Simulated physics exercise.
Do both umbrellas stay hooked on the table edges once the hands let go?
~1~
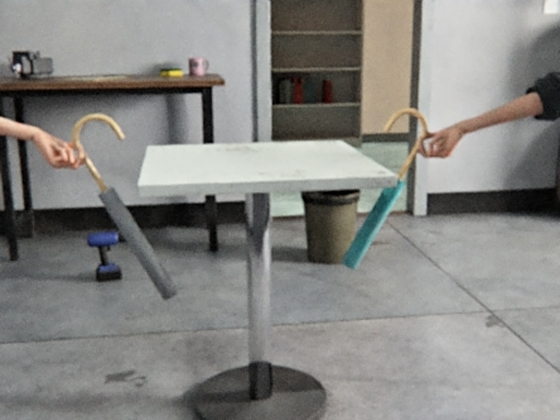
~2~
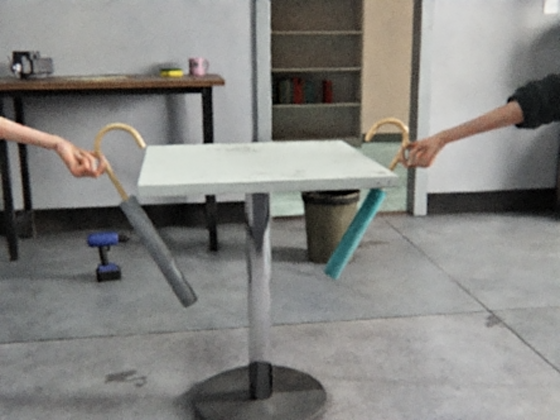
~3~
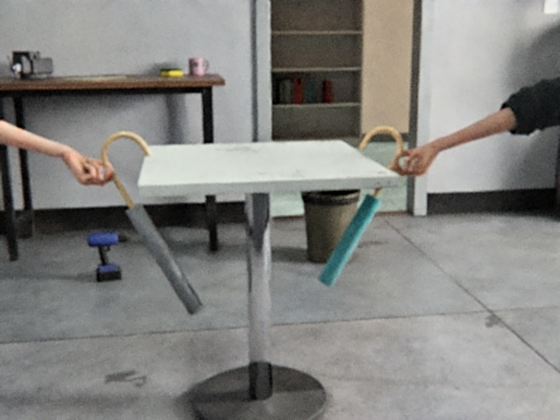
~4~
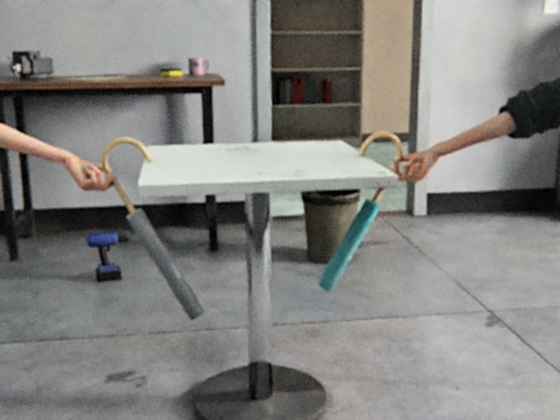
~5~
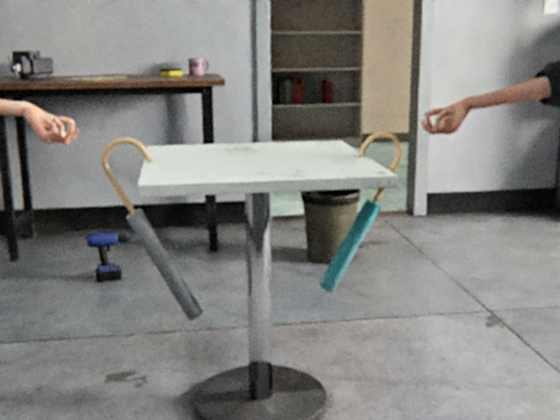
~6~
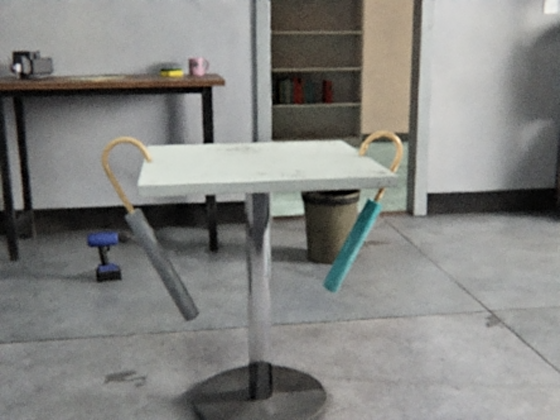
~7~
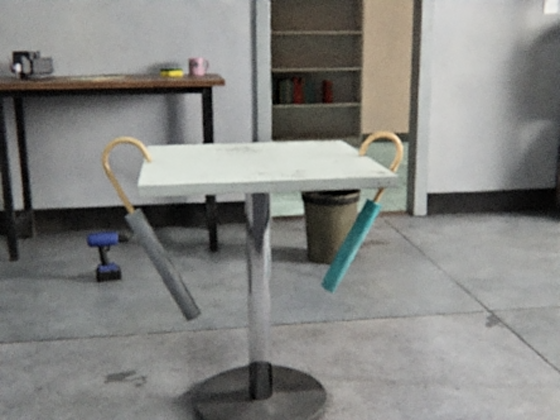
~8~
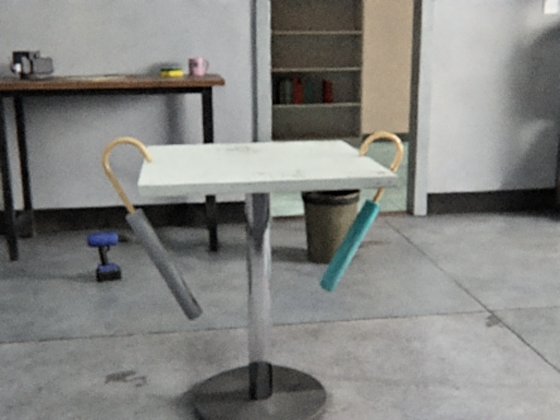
Yes, both stay hooked. The grey umbrella hangs from the left edge and the turquoise umbrella hangs from the right edge.
